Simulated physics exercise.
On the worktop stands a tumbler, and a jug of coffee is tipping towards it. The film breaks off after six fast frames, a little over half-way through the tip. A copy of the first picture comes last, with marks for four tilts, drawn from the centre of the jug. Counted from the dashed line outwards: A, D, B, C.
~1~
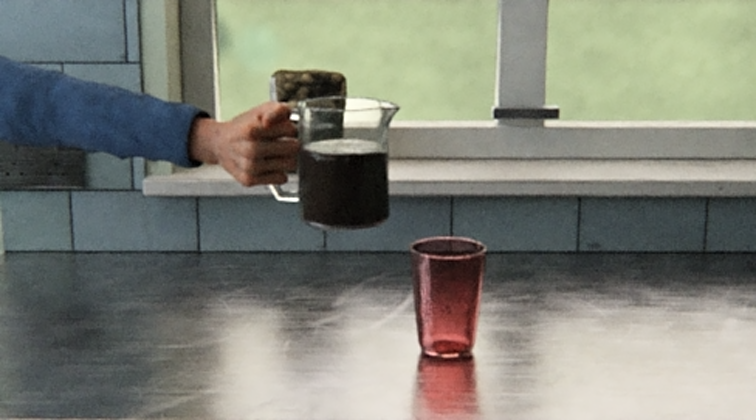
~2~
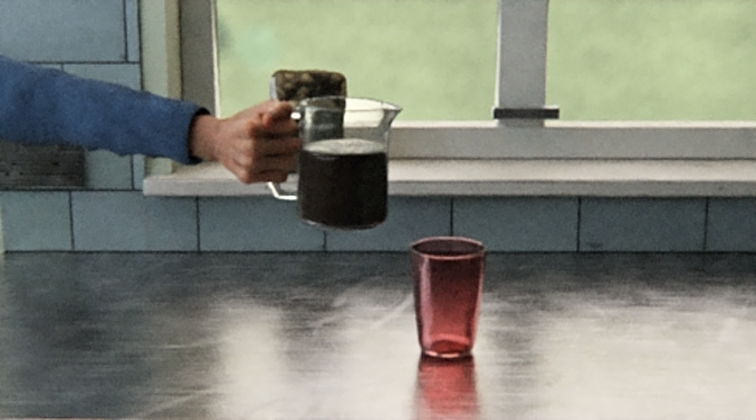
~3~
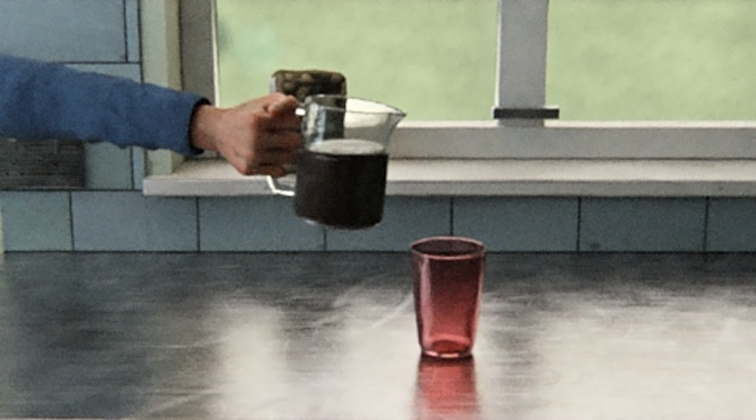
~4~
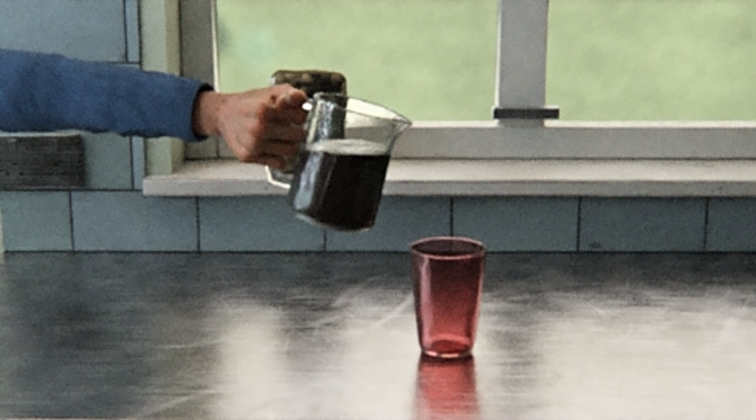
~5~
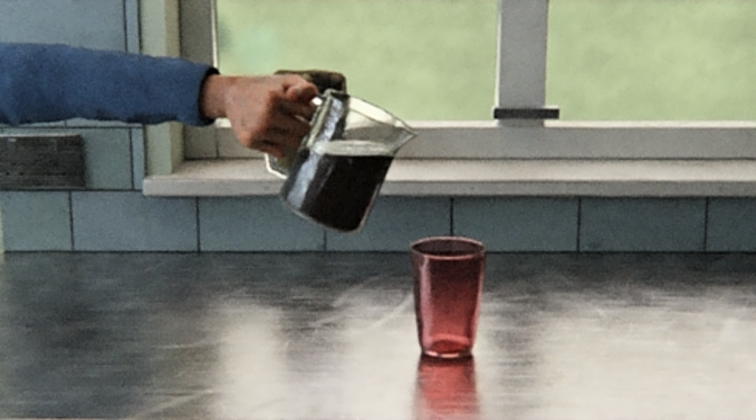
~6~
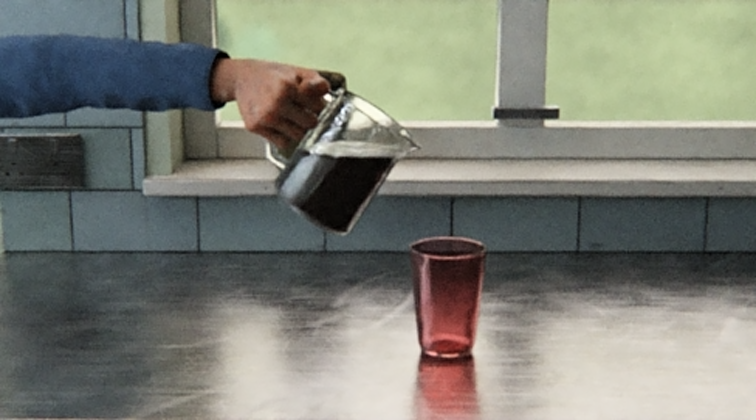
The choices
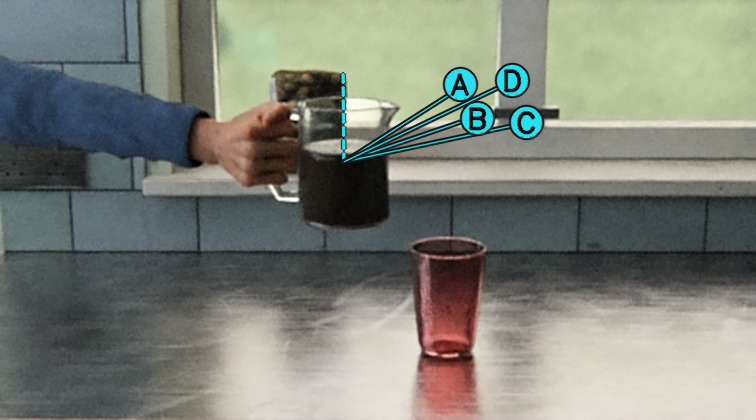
On a dark, shiny worktop by a window stood an empty red tumbler, while a hand in a blue sleeve held a glass jug of coffee above it and gradually tilted it to the right.
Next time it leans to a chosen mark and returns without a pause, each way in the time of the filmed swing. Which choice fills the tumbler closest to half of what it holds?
Best: B.
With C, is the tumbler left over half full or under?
Over.
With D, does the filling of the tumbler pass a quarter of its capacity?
Yes, it does.
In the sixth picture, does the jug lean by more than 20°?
Yes.
On the marked copy, A at (447, 95); B at (460, 122); C at (509, 126); D at (497, 88).
For tilt A, the tumbler ends with about 18 % of what it can hold.
For tilt B, the tumbler ends with about 50 % of what it can hold.
For tilt C, the tumbler ends with about 68 % of what it can hold.
For tilt D, the tumbler ends with about 33 % of what it can hold.
